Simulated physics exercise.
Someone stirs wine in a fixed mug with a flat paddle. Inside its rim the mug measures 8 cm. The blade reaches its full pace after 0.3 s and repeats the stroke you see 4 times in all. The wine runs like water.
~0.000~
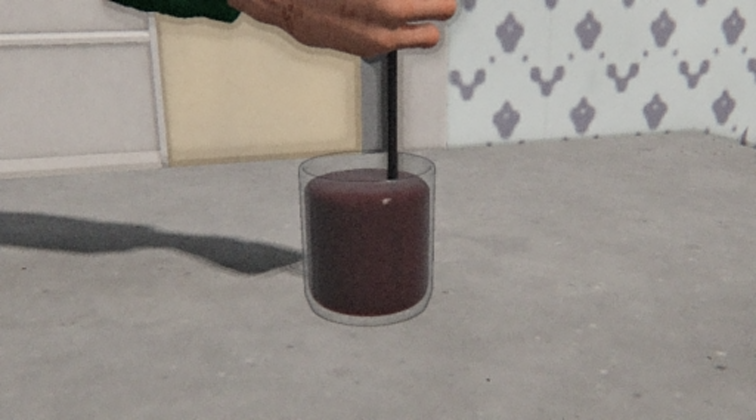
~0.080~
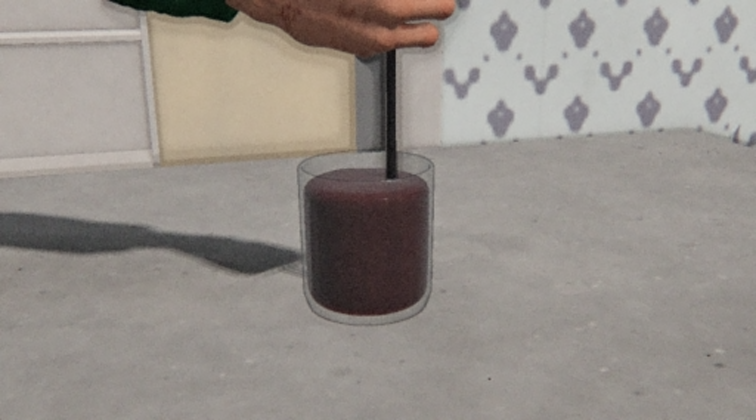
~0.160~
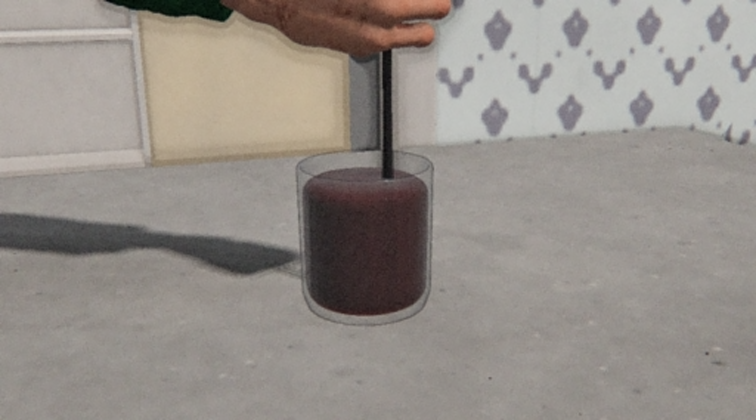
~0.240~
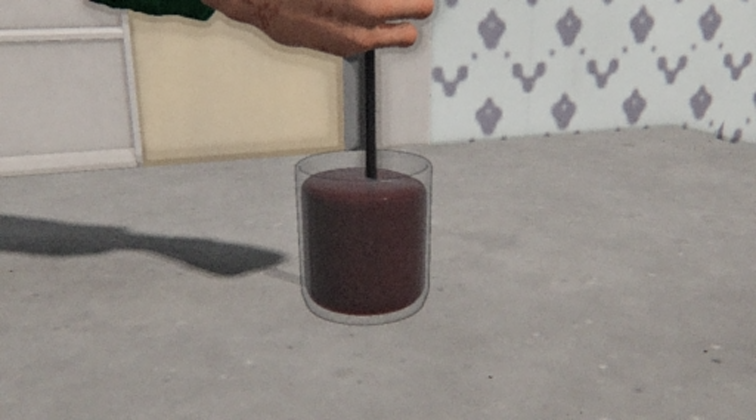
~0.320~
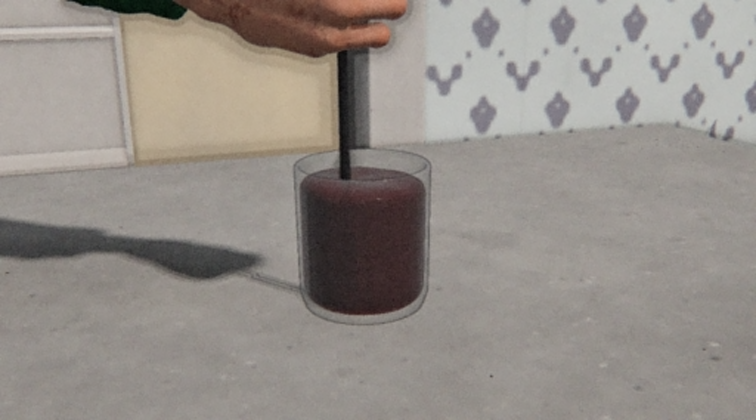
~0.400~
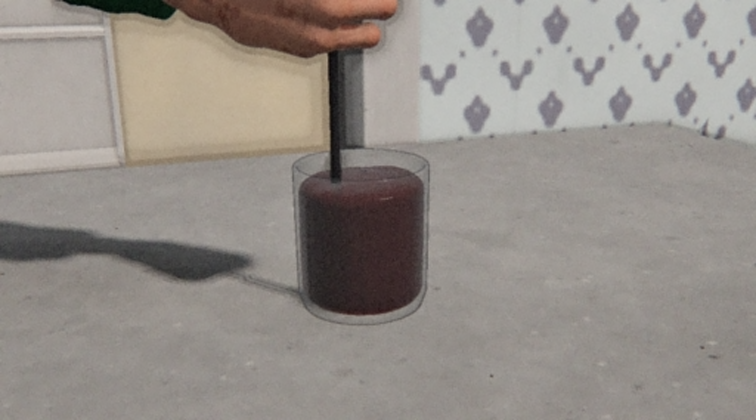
A hand held a thin black stick upright in a clear glass of dark red liquid, keeping it nearly still at first, then moved it leftward across the glass while the liquid stayed almost level.
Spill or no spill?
The mug stays dry outside.
After 0.85 s 0 ml is over the rim.
After 1.30 s 0 ml is over the rim.
After 1.76 s 0 ml is over the rim.
After 2.21 s 0 ml is over the rim.
In the end 0 ml is over the rim.
